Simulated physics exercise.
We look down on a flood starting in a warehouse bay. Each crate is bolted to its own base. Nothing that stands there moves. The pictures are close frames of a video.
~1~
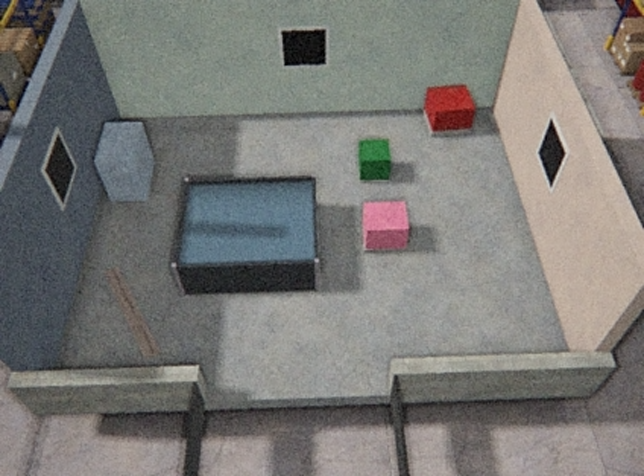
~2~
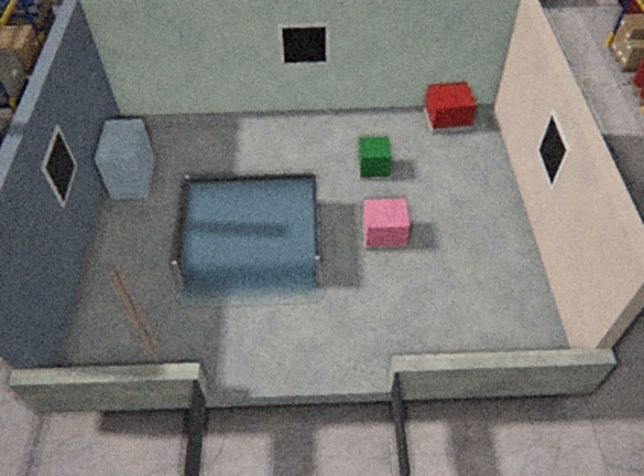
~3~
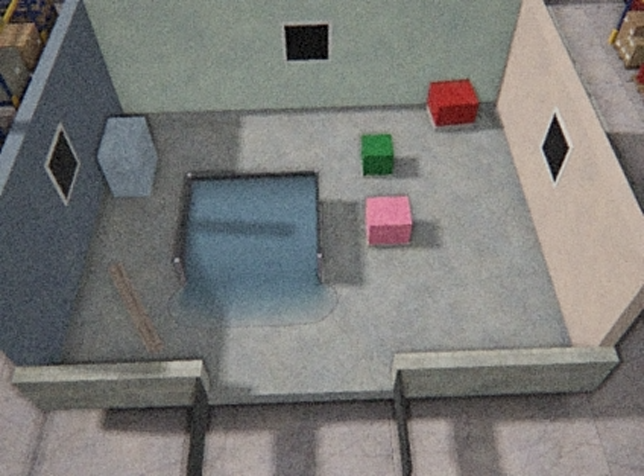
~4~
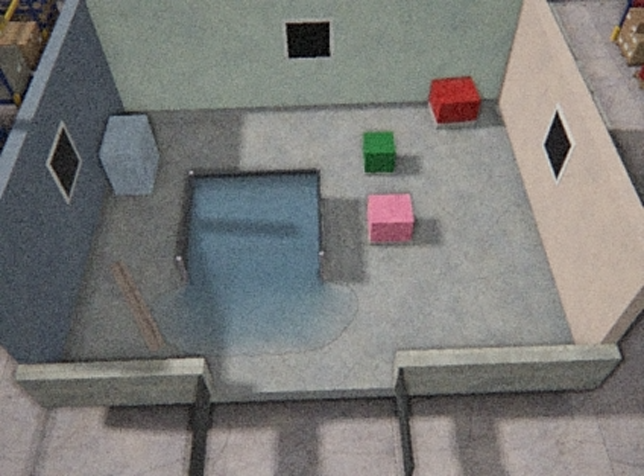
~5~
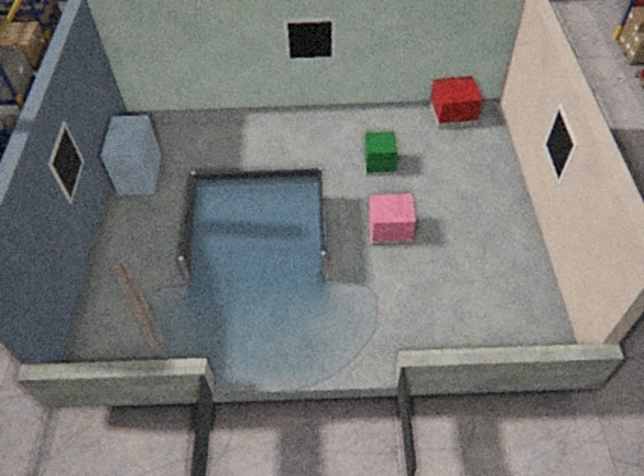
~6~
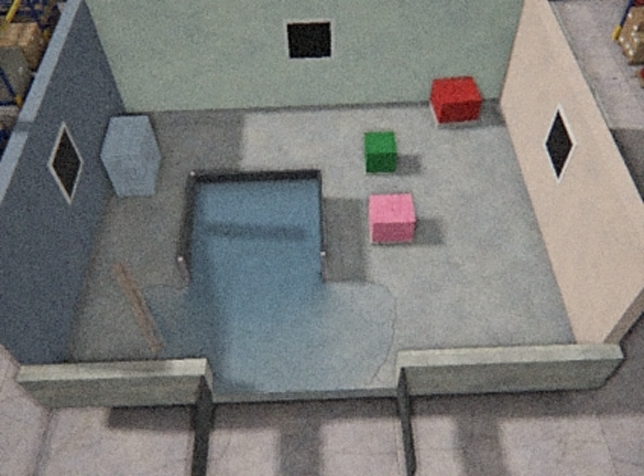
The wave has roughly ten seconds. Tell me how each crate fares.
One by one: The pink crate keeps dry; the green crate keeps dry; the red crate keeps dry.
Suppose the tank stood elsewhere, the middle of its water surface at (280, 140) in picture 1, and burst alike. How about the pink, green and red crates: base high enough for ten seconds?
In short: Pink gets wet; green is safe; red is safe.
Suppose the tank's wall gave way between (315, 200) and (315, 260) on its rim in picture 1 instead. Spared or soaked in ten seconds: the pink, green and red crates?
Pink crate ends up wet, green crate gets wet, red crate ends up wet.
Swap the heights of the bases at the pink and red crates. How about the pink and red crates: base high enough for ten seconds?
One by one: The pink one is spared, the red one is spared.
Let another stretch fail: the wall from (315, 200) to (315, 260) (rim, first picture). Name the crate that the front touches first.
It is the pink one.
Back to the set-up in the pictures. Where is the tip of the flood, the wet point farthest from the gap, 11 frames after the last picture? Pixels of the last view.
Around (533, 367).
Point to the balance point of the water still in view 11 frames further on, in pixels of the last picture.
Around (238, 294).
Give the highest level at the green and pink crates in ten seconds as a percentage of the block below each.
About 20 and 10 per cent.
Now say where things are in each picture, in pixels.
In the first frame, the tank at (248, 222) is whole and still.
In the second frame, the front is at (180, 293), out from the gap at (250, 280).
In the third frame, water pours out at (253, 278) and has run to (173, 306).
In the fourth frame, water pours out at (255, 277) and has run to (161, 327).
In the fifth frame, water pours out at (257, 277) and has run to (361, 342).
In the sixth frame, the front is at a hidden place, out from the gap at (256, 278).
A moment on, water covers 20 % of the floor; the pink crate not reached, the green crate not reached, the red crate not reached.
Next, water covers 25 % of the floor; the pink crate not reached, the green crate not reached, the red crate not reached.
Then, water covers 35 % of the floor; the pink crate not reached, the green crate not reached, the red crate not reached.
Later, water covers 45 % of the floor; the pink crate not reached, the green crate not reached, the red crate not reached.
In the end, water covers 55 % of the floor; the pink crate stayed above the water, the green crate stayed above the water, the red crate stayed above the water.
